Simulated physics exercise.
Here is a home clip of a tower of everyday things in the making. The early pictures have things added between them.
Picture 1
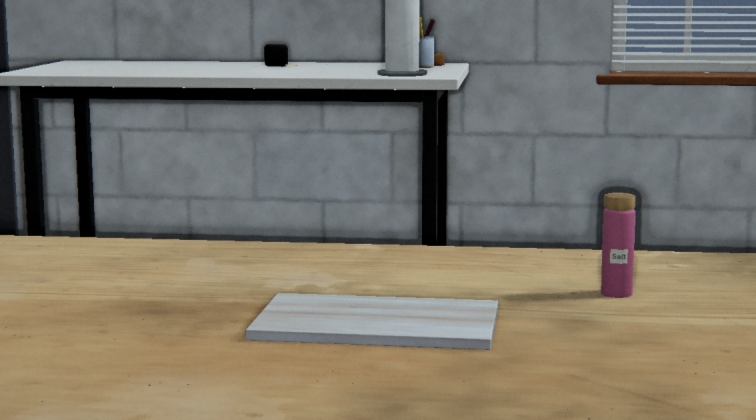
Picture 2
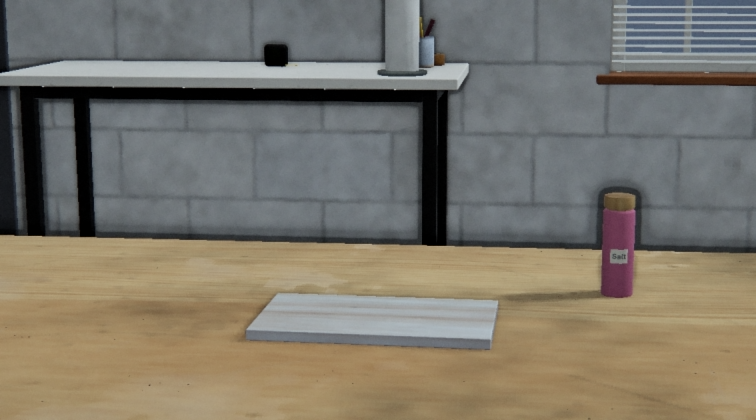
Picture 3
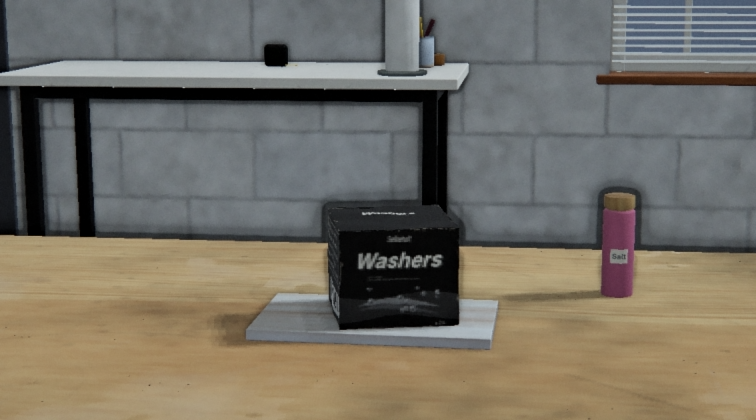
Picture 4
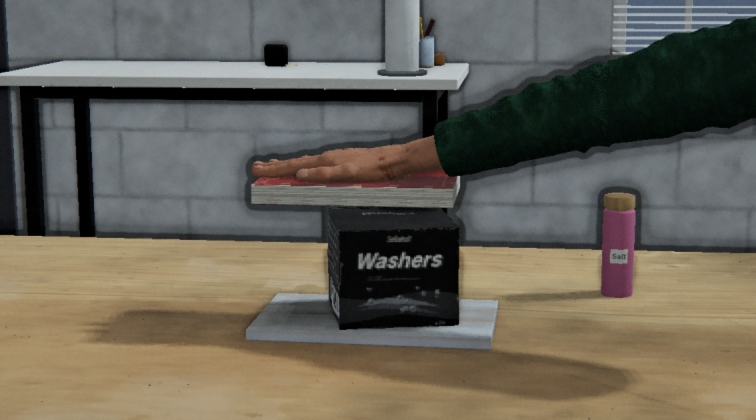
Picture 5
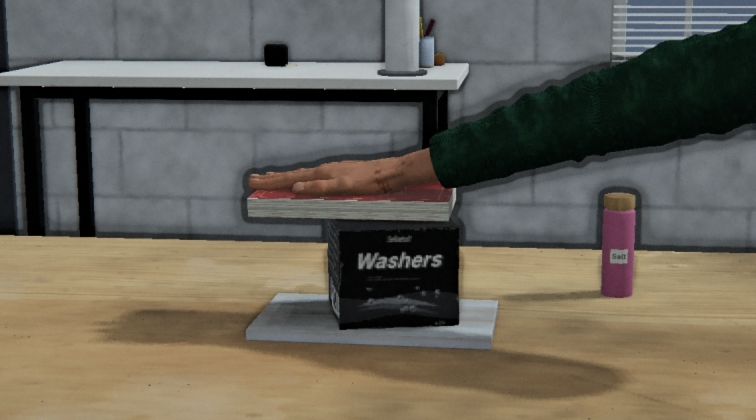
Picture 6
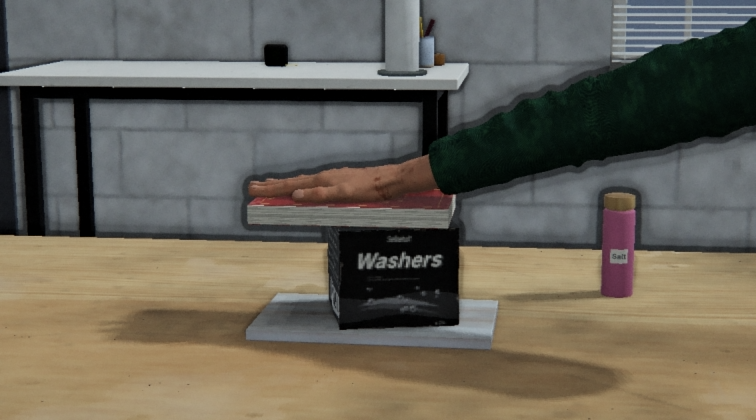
A hand in a dark green sleeve lowered a red book onto a black box of washers, which had appeared on a white board beside a pink shaker, and stayed flat on the cover.
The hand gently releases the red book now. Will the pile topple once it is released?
Stays standing.
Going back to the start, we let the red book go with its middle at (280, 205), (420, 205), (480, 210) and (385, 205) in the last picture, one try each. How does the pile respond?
The pile goes down on try one, does not fall on try two, goes down on try three and does not fall on try four.
Then, 0.60 s on from there, no change.
Then, 1.30 s on from there, red book resting near (355, 207).
In the end, all 4 unmoved. At the end, from the last picture's camera, red book near (355, 207). The pile stays up.
